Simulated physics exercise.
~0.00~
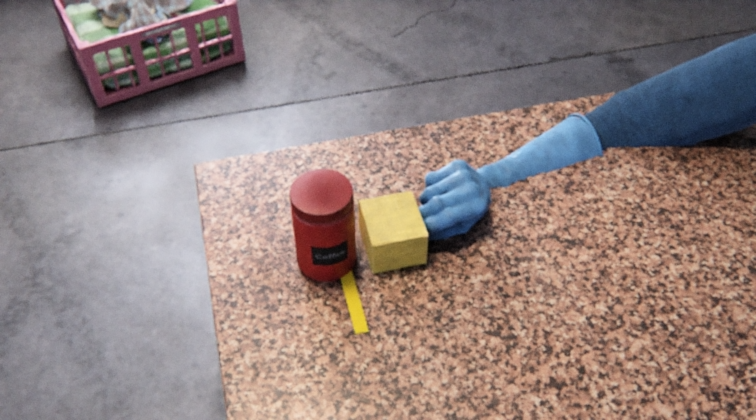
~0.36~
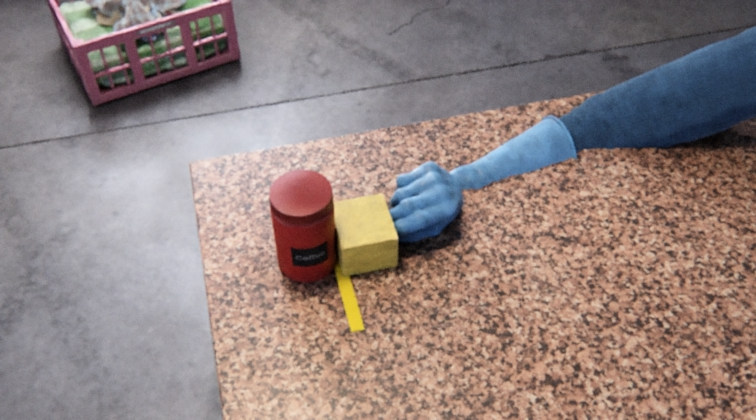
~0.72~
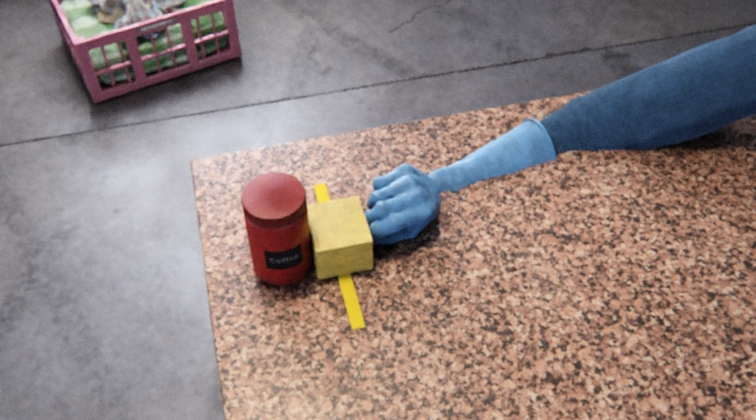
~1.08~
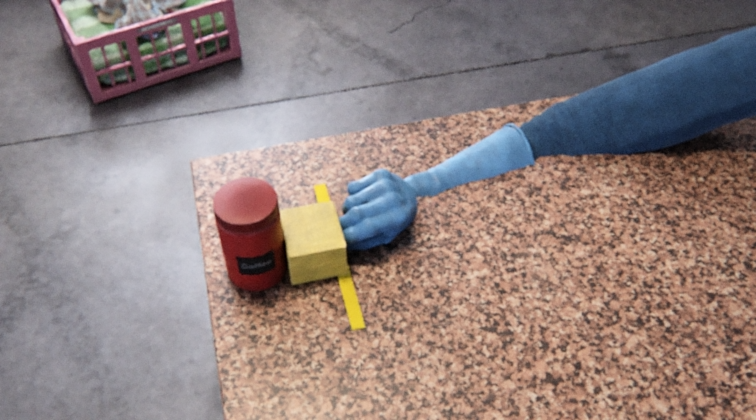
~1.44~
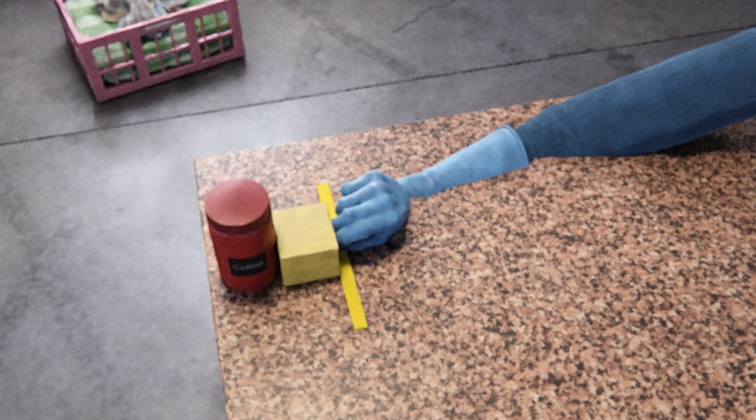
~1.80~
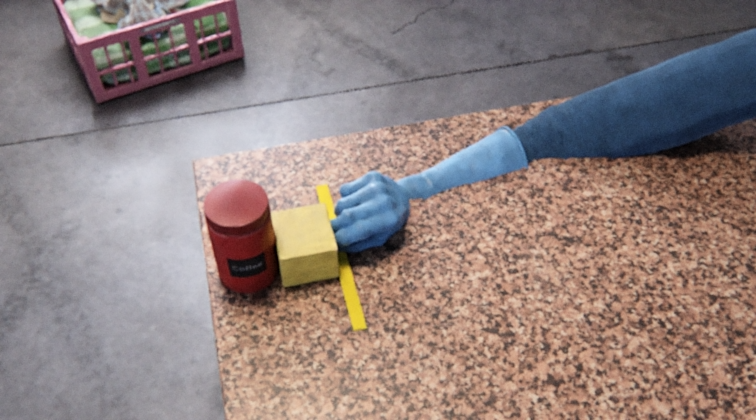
The footage shows a blue hand pushing a yellow block against an upright red jar, sliding both left across a speckled tabletop, past a strip of yellow tape. The hand then stops, and the jar remains standing on the table near its left edge, beside the block.
